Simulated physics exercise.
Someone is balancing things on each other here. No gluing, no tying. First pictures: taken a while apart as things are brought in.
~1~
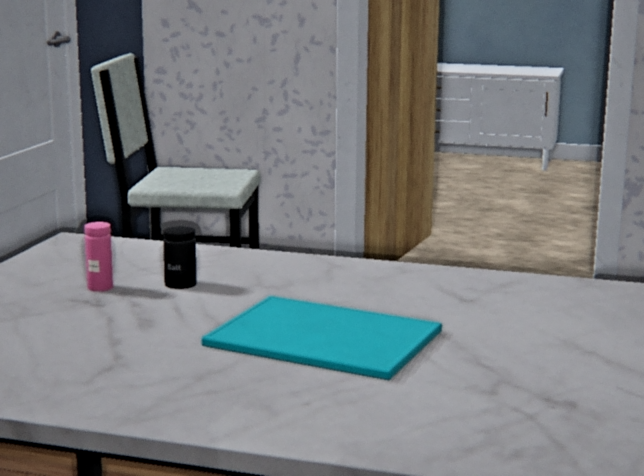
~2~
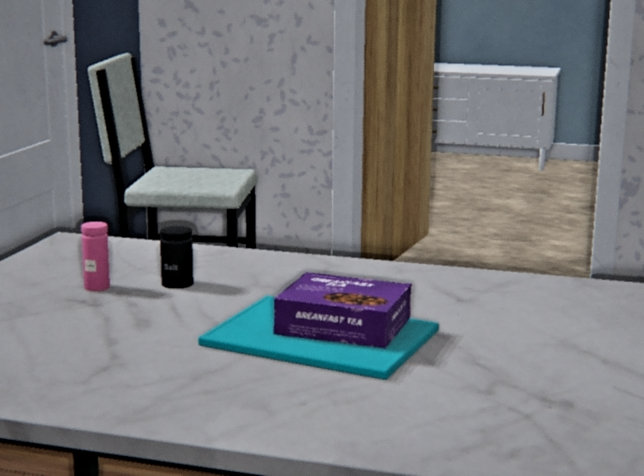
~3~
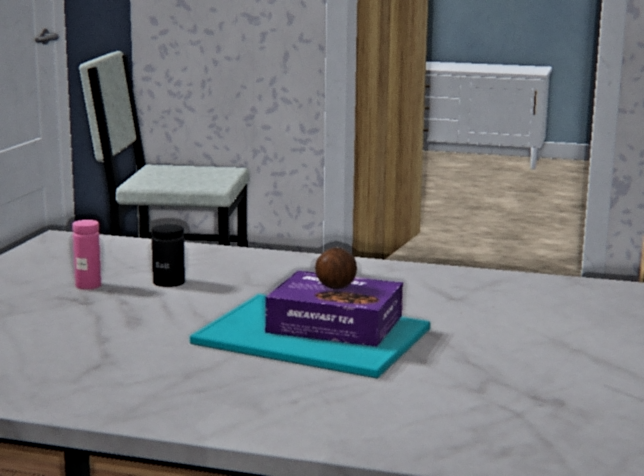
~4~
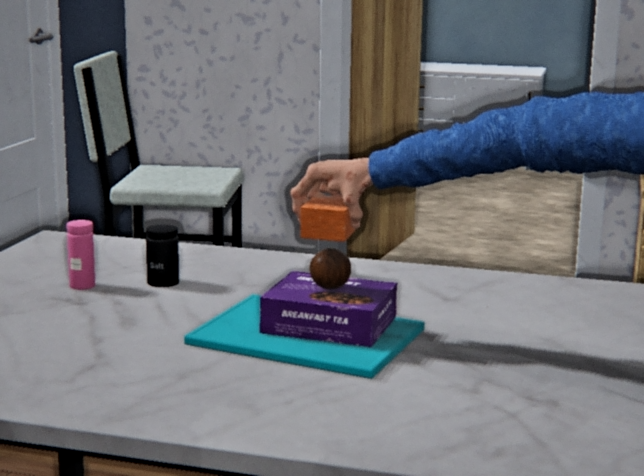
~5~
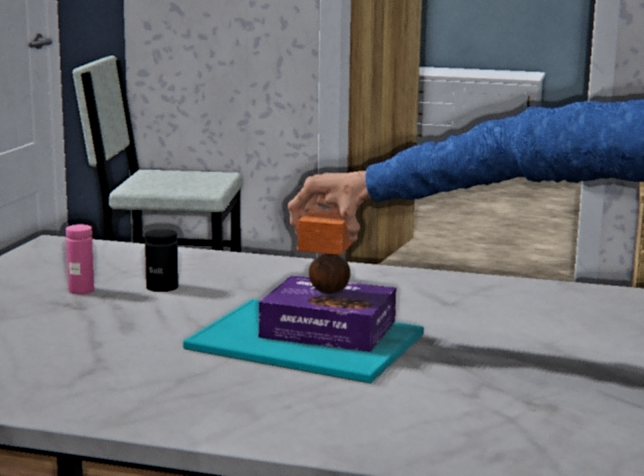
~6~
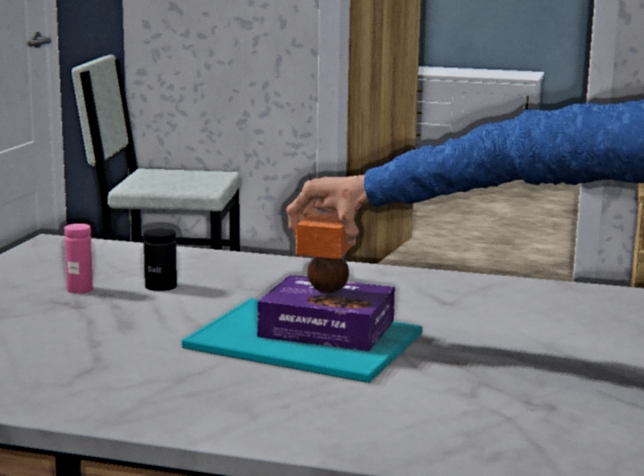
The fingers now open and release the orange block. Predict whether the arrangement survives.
It ends up unbalanced.
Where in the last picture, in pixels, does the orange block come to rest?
Somewhere around (226, 303) in the last picture.
Then, 0.40 s later than the last frame, orange block now fallen.
Then, 0.60 s later than the last frame, things are still on the move.
Then, 0.70 s later than the last frame, as before.
Then, 2.00 s later than the last frame, nothing new.
When it is over, fallen, orange block; the other 5 as before. End places, in pixels of the last picture, orange block near (226, 303). The pile gives way.
